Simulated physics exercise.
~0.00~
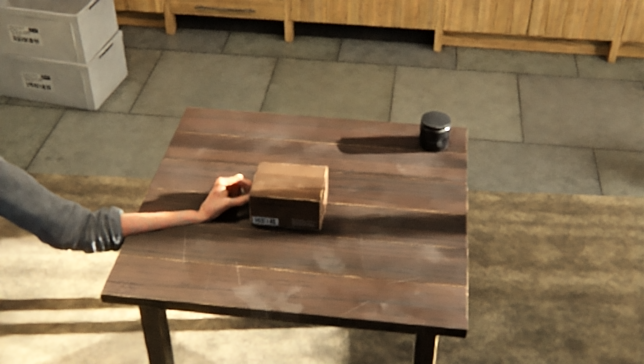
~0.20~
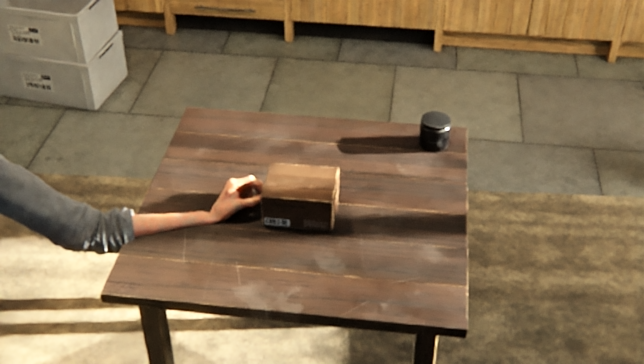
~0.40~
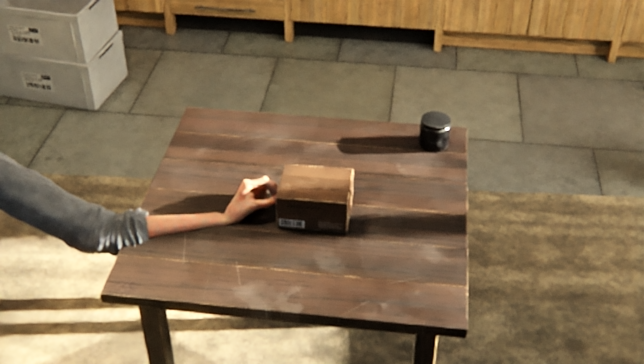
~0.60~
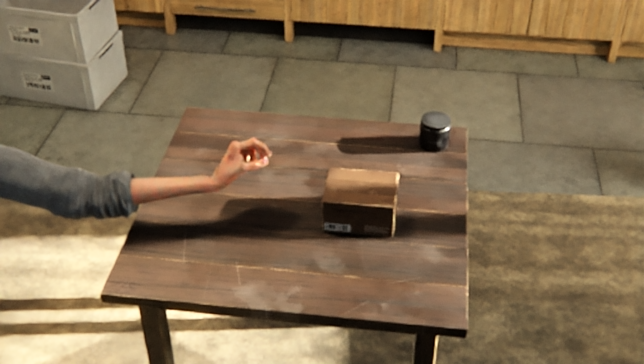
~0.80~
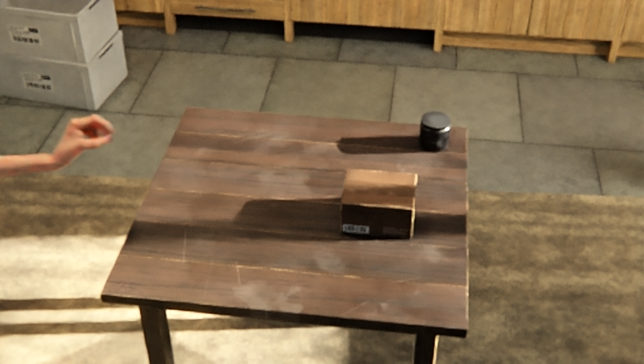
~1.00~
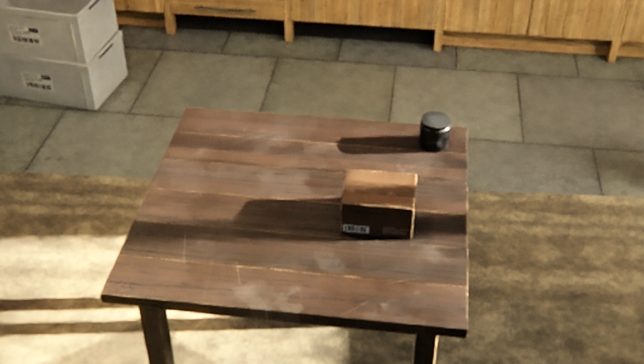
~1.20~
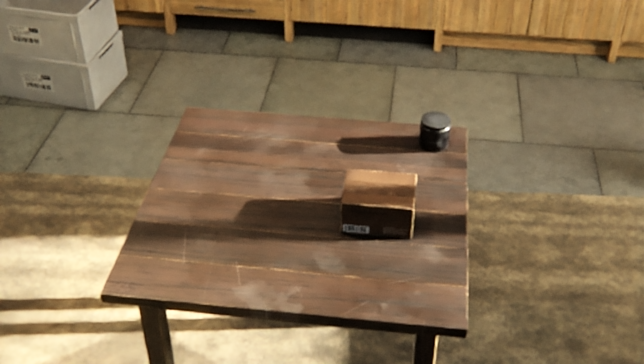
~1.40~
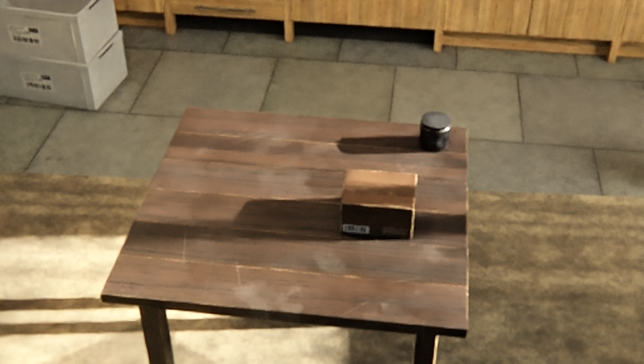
On a dark wooden table, a hand pushing a brown box rightward, then withdrawing as the box slides on and stops.
